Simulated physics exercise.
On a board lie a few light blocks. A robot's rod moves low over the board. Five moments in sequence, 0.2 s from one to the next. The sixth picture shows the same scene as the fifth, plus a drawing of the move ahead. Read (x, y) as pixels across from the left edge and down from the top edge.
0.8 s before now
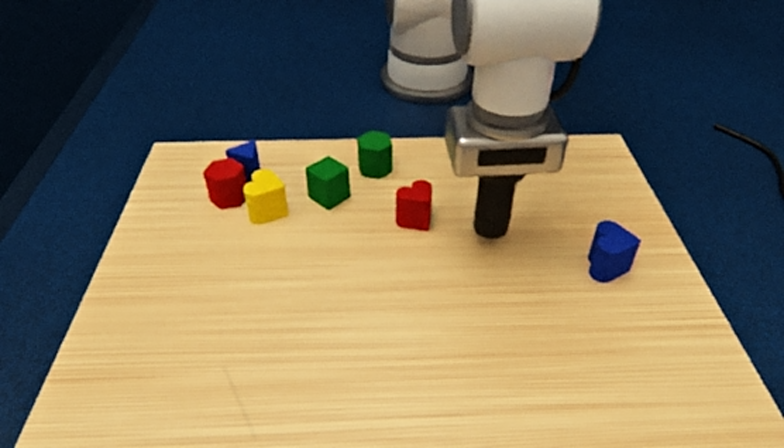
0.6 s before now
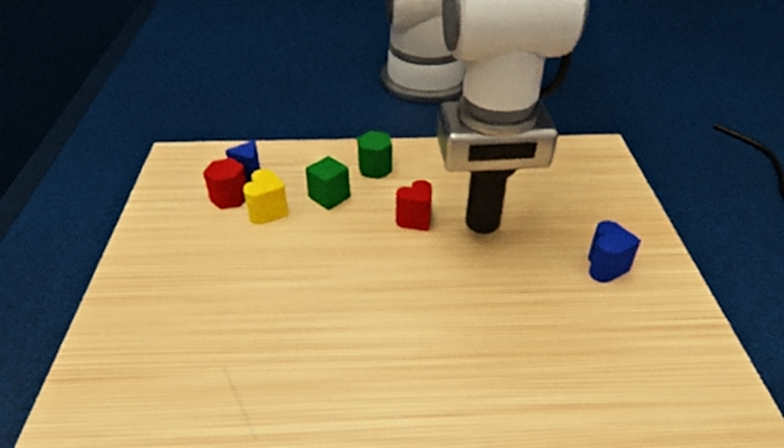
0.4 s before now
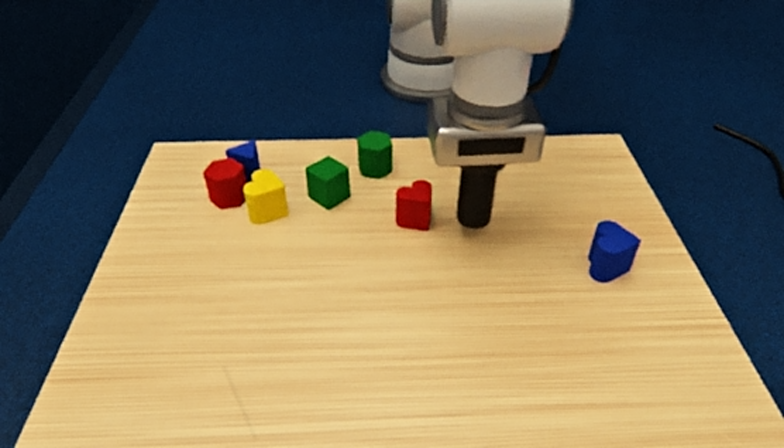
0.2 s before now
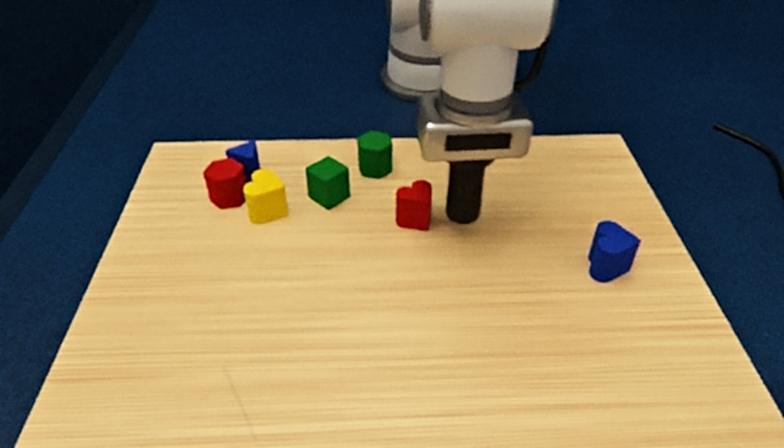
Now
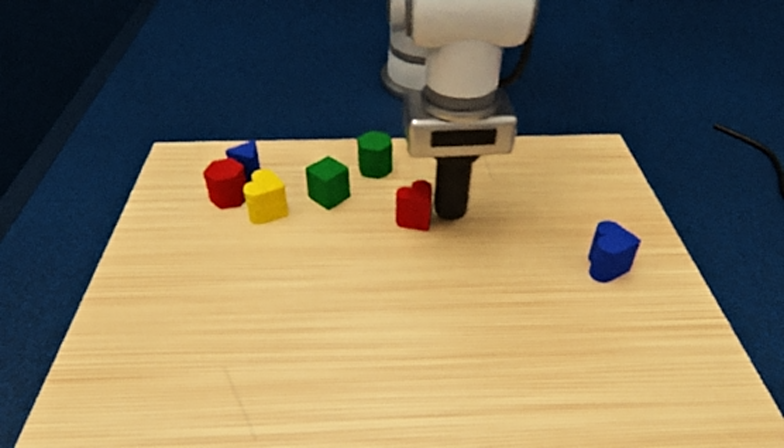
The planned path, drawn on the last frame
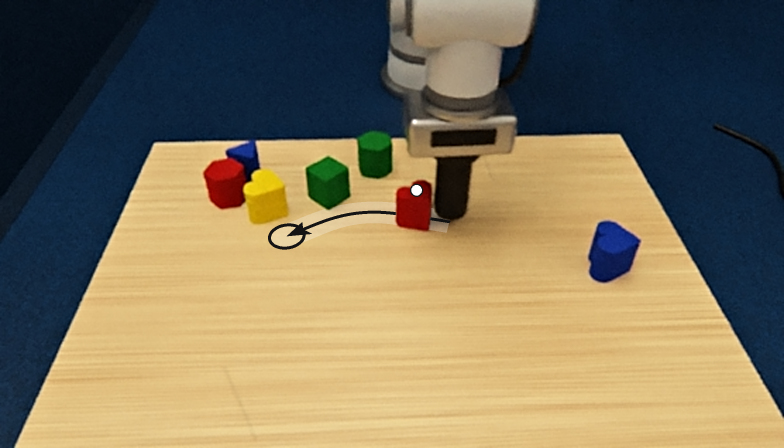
The robot arm moves its black rod left across the board, close to the red heart-shaped block.
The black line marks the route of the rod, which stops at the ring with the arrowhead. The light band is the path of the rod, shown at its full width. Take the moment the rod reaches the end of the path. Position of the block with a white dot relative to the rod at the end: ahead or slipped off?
Pushed ahead.
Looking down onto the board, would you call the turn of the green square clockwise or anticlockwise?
Prediction: Clockwise.
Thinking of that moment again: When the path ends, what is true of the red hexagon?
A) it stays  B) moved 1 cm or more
Answer: A.
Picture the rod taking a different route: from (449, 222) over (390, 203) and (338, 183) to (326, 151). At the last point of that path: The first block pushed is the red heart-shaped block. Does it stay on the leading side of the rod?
It ends up beside or behind the rod.
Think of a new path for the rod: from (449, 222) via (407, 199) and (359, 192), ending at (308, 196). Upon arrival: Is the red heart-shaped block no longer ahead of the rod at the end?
Yes.
The drawn path runs from (449, 222) through (394, 213) and (339, 217) to (287, 236); the dot is on the red heart-shaped block.
On the path given first. One third of the way, rod (393, 202); red heart-shaped block (360, 186), turned 25° anticlockwise.
Two thirds of the way, rod (337, 205); green square (322, 167), turned 20° clockwise; red heart-shaped block (304, 193), turned 20° anticlockwise.
At the end, rod (285, 225); red hexagon not moved; yellow heart-shaped block not moved; green square (322, 167), turned 20° clockwise; red heart-shaped block (248, 209).
